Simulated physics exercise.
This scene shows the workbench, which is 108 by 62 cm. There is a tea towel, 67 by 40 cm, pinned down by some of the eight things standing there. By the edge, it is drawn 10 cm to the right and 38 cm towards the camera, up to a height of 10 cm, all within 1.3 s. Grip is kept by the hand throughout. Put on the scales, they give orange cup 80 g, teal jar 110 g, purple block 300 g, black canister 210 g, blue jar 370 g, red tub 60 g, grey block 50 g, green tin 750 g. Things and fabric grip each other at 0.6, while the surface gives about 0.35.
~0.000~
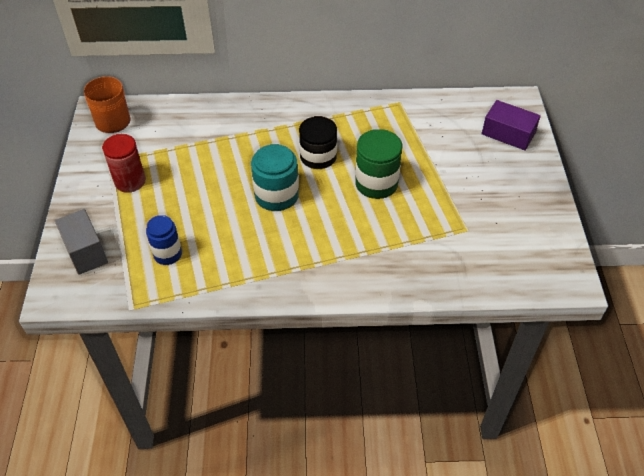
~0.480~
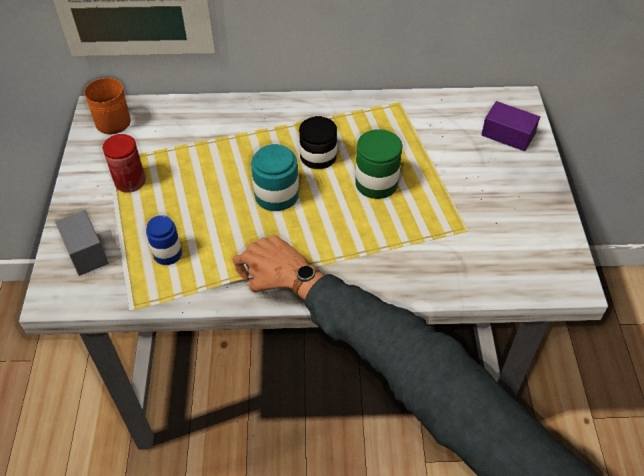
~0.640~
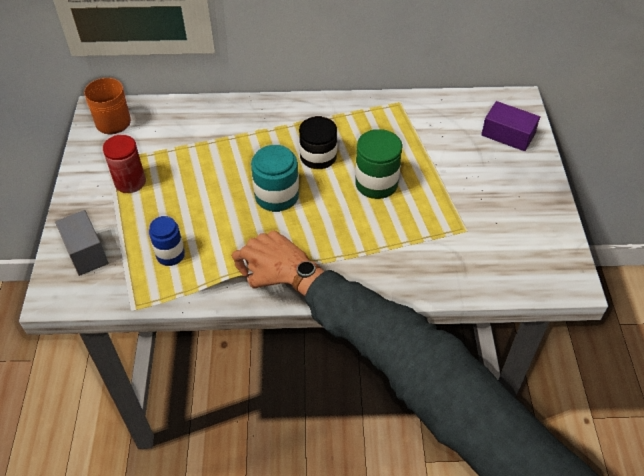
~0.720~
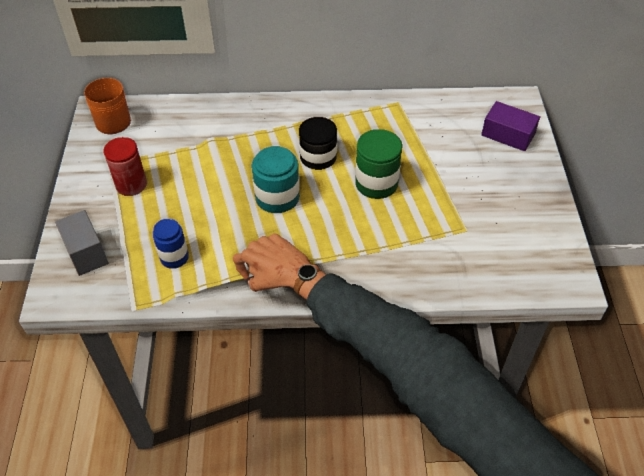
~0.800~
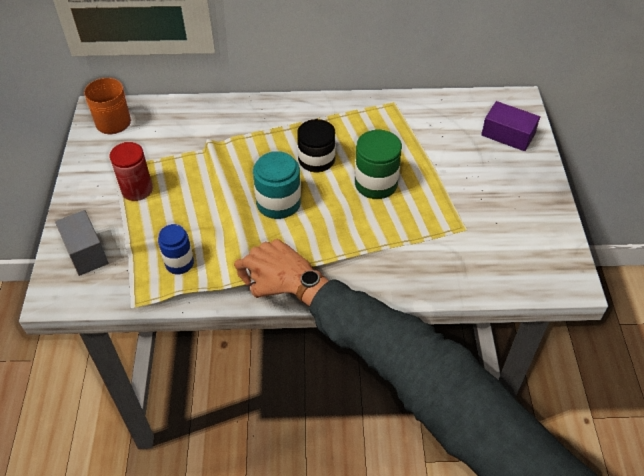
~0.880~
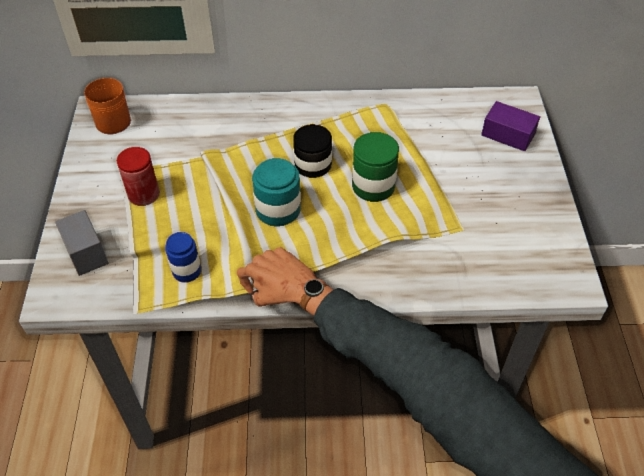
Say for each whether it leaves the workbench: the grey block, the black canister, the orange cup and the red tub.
Watch the grey block hang in there. Watch the black canister go overboard. Watch the orange cup hang in there. Watch the red tub go overboard.
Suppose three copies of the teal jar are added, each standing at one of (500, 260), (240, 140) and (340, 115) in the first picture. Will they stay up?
First keeps its place, second leaves the top, third keeps its place.
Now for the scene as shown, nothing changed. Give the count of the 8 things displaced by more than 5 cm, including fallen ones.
In total, 5 of them qualify.
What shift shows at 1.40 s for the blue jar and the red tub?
Blue jar off the top, red tub 30 cm.
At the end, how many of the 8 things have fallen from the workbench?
In total, 5 of the things.
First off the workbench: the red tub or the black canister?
The red one leads the way.
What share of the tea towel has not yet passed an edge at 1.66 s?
Near 40 in a hundred.
At 1.1 s, 90 % of the tea towel is still over the top; red tub 16 cm off its start, black canister 14 cm off its start, blue jar 17 cm off its start.
At 1.4 s, 65 % of the tea towel is still over the top; red tub 32 cm off its start, black canister 26 cm off its start, blue jar over the edge.
At 1.7 s, 40 % of the tea towel is still over the top; red tub over the edge, black canister 36 cm off its start at (255, 262), blue jar over the edge.
At 1.9 s, 20 % of the tea towel is still over the top; red tub over the edge, black canister 46 cm off its start, blue jar over the edge.
At 3.5 s, 0 % of the tea towel is still over the top; red tub over the edge, black canister over the edge, orange cup 0 cm off its start at (104, 90), grey block 0 cm off its start at (77, 231).
